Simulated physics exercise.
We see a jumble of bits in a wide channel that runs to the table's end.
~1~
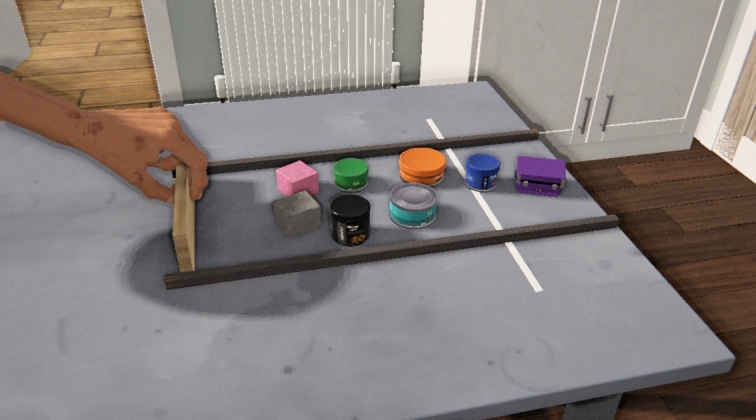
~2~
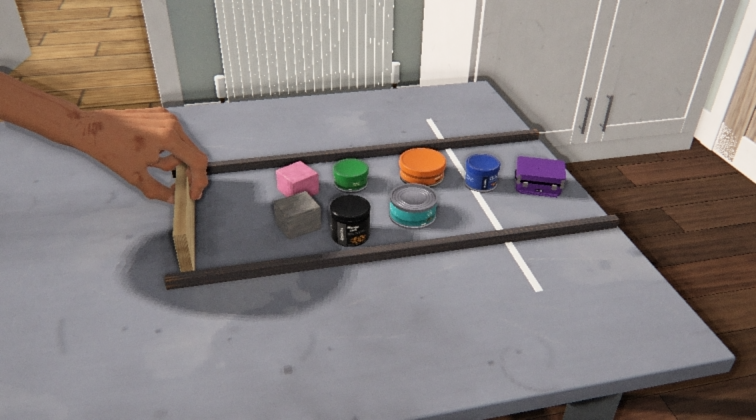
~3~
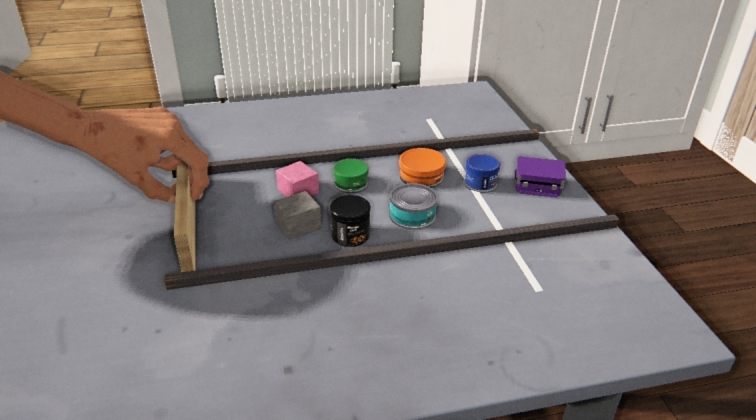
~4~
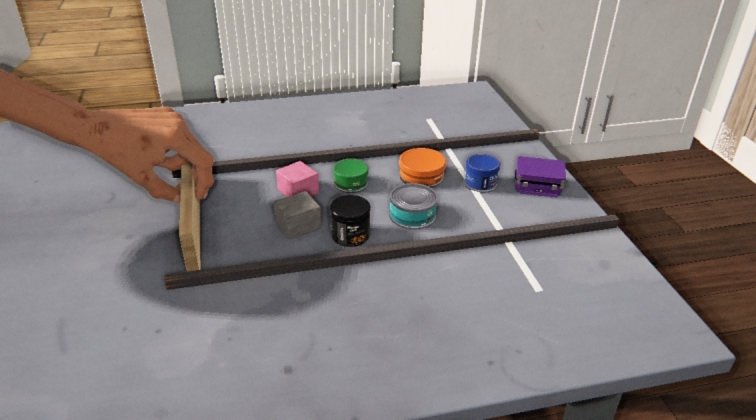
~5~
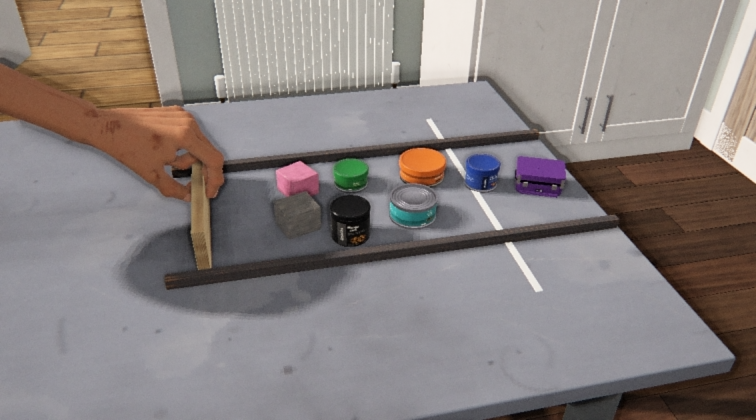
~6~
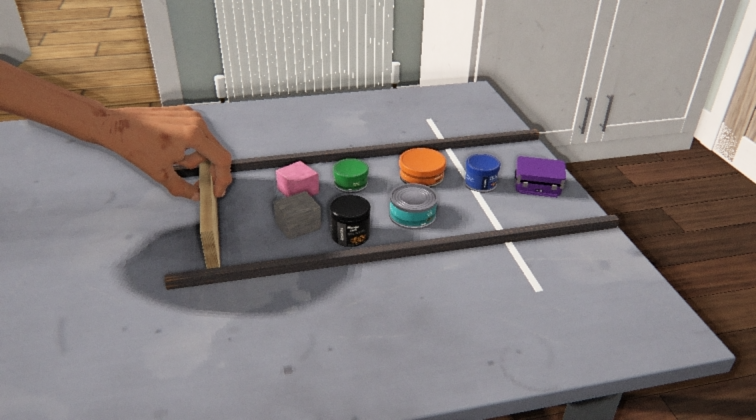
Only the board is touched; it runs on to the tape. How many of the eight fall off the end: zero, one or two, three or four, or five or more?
As it turns out, the number that fall off is zero.
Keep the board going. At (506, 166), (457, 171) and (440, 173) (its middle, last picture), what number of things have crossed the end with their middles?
The counts: 2, 0 and 0.
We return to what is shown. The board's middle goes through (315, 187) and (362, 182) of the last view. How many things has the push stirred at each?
At the one place 4, at the other 6.
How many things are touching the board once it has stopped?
That makes 3.
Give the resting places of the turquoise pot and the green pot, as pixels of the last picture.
About (541, 195), and the other about (502, 157).
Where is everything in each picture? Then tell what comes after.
The first frame shows purple case (539, 177); blue tin (482, 173); orange tin (422, 168); board (185, 202); tape (474, 189).
The second frame shows blue tin (482, 173); board (185, 202).
The third frame shows orange tin (422, 168); turquoise pot (413, 206).
The fourth frame shows purple case (539, 177); grey block (298, 215).
The fifth frame shows blue tin (482, 173); pink block (298, 182).
The sixth frame shows purple case (539, 177); blue tin (482, 173); orange tin (422, 168); board (209, 199); tape (474, 189).
Early on, none off yet; purple case at rest near (539, 177); blue tin at rest near (482, 173); orange tin at rest near (422, 168).
Finally, the number that fall off is zero.
